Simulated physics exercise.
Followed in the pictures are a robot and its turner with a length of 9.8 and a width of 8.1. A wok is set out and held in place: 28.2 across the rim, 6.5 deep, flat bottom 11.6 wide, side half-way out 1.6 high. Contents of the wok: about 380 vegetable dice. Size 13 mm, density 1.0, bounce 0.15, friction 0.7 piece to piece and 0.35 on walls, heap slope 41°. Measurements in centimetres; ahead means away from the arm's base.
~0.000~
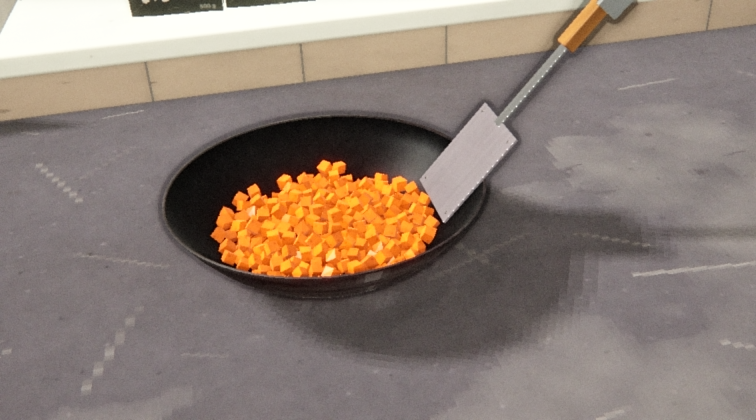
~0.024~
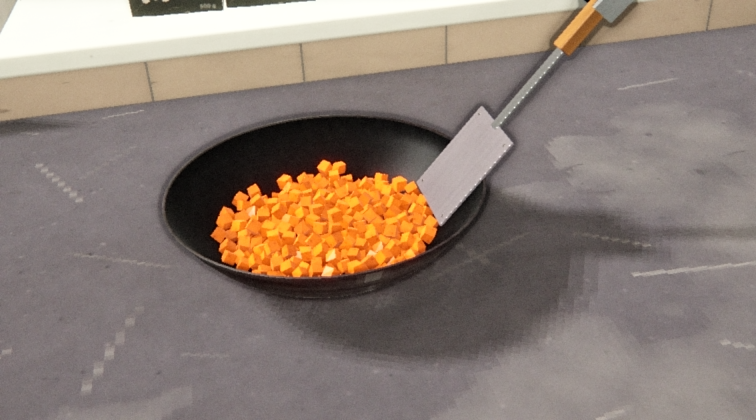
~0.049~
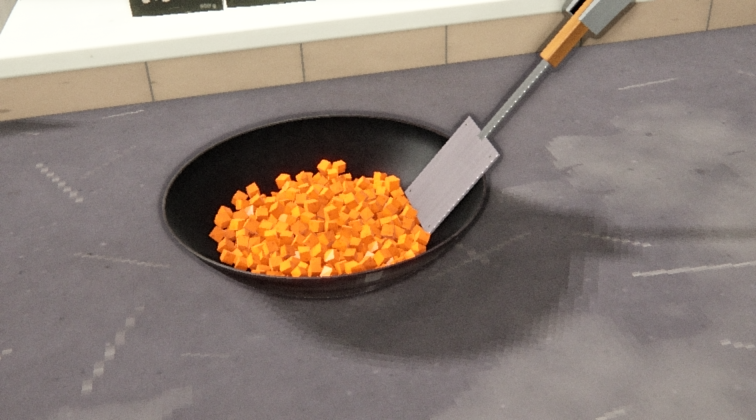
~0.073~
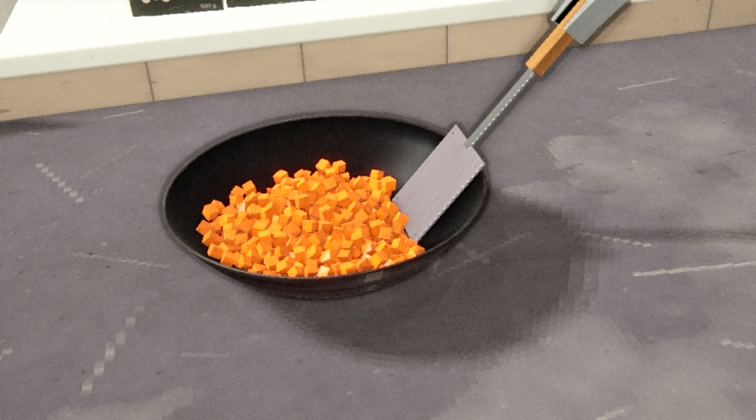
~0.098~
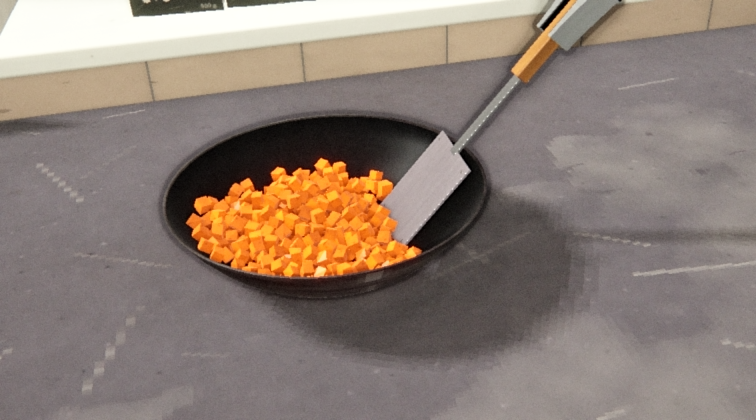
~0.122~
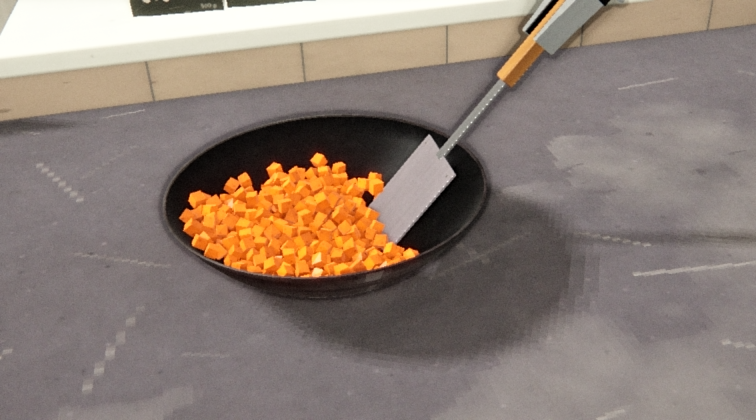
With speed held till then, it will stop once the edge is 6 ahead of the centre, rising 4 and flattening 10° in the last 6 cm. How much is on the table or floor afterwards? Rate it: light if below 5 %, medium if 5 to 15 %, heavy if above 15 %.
Rating: Light.
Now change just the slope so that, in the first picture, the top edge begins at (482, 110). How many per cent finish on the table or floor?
About 5 per cent.
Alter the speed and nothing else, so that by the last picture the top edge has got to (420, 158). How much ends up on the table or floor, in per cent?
Share: Roughly 10 %.
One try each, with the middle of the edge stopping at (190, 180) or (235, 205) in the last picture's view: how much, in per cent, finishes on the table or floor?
Respectively some 40 and 15 percent end on the table or floor.
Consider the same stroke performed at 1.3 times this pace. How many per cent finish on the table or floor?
Roughly 5 per cent.
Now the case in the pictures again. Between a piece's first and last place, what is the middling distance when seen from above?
Some 5 cm.
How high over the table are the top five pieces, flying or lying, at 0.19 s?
Roughly 7 cm above the table.
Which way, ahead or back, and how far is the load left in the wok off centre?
Offset forward: Around 5.5 cm.
After 0.19 s, sloping 48°, highest piece 7 above the table; 379 in the wok.
After 0.26 s, sloping 43°, highest piece 8 above the table; 376 in the wok, 3 on the blade or in flight.
After 0.49 s, sloping 38°, highest piece 7 above the table; 370 in the wok, 9 on the table or floor.
After 1.54 s, sloping 38°, highest piece 7 above the table; 370 in the wok, 9 on the table or floor.
In the end, 370 in the wok, 9 on the table or floor. That is 2 % on the table or floor.
